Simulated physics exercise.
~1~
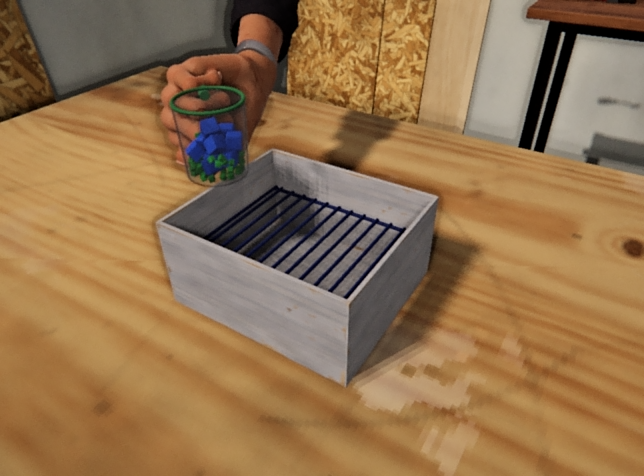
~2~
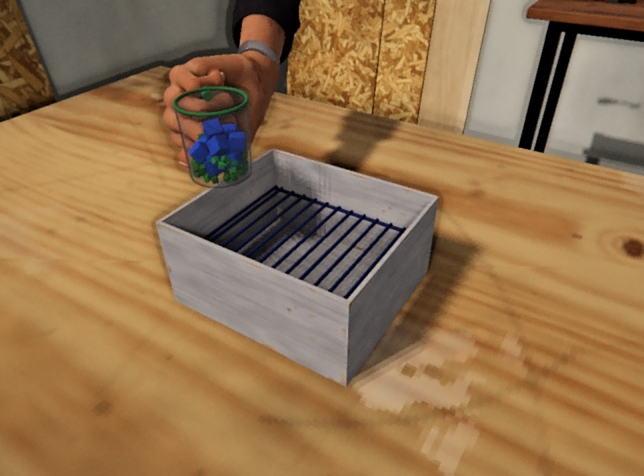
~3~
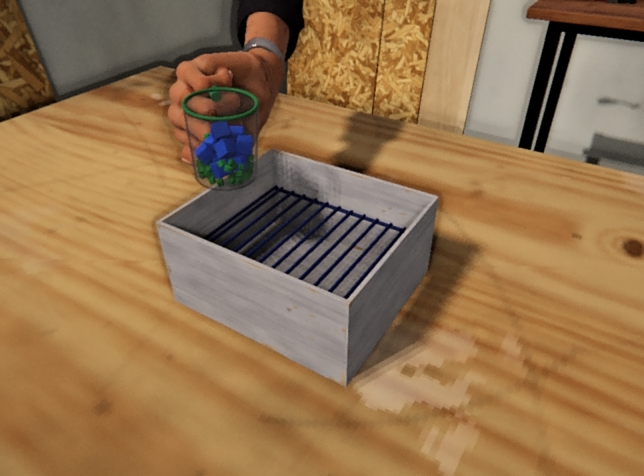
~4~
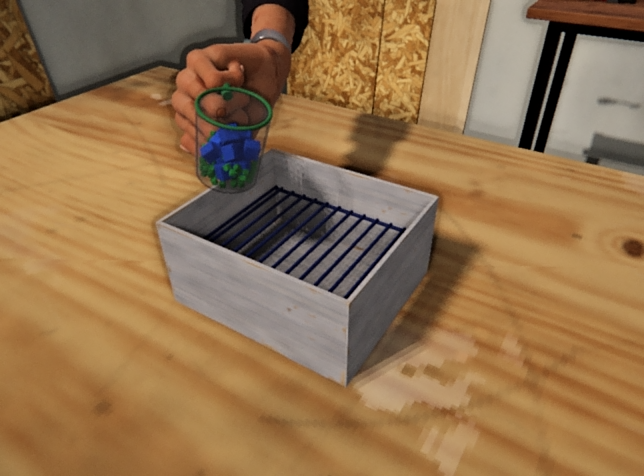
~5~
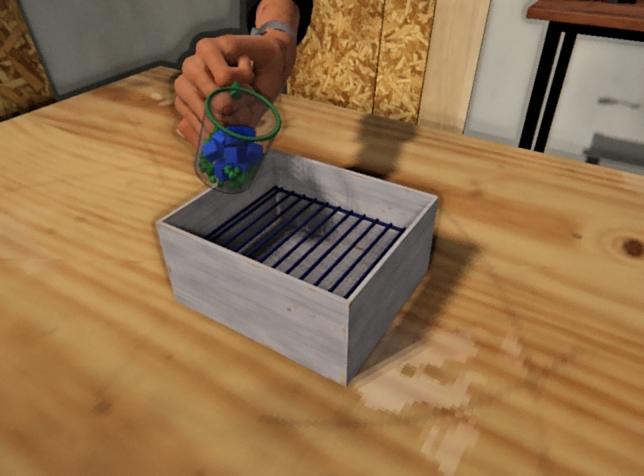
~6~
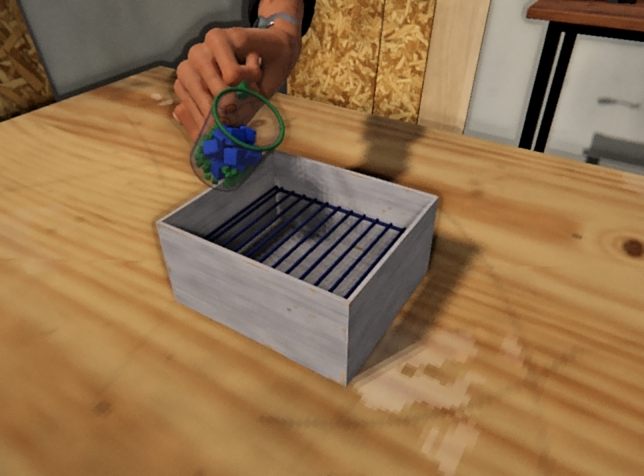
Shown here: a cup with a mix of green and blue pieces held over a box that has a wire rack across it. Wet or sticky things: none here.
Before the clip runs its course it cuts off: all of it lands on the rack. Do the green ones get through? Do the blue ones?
Note: Green through the grille; blue retained on grille.
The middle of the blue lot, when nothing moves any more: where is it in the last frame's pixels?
Near (290, 237).
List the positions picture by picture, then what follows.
Cup at (213, 137), upright; rack at (367, 273), 14 wires across; green dice-shaped beads at (199, 160), narrower than the gaps; blue dice-shaped beads at (213, 160), wider than the gaps, in the first frame.
Cup at (217, 138), upright; blue ones at (216, 161), in the second frame.
Cup at (224, 140), tipped 4°; green ones at (208, 162), in the third frame.
Cup at (231, 142), tipped 15°; blue ones at (222, 142), in the fourth frame.
Cup at (234, 143), tipped 26°; green ones at (210, 156), in the fifth frame.
Cup at (234, 143), tipped 37°; rack at (367, 273); green ones at (208, 150); blue ones at (238, 165), in the sixth frame.
Then, 0.41 s past the last view, green ones, all in the cup; blue ones, all in the cup.
Then, 0.84 s past the last view, green ones, all in the cup; blue ones, all in the cup.
Then, 1.36 s past the last view, green ones, about a quarter in the cup, about half on or over the wires, about a quarter under the rack; blue ones, all on or over the wires.
Finally, green ones, all under the rack; blue ones, all on the wires, none under the rack.
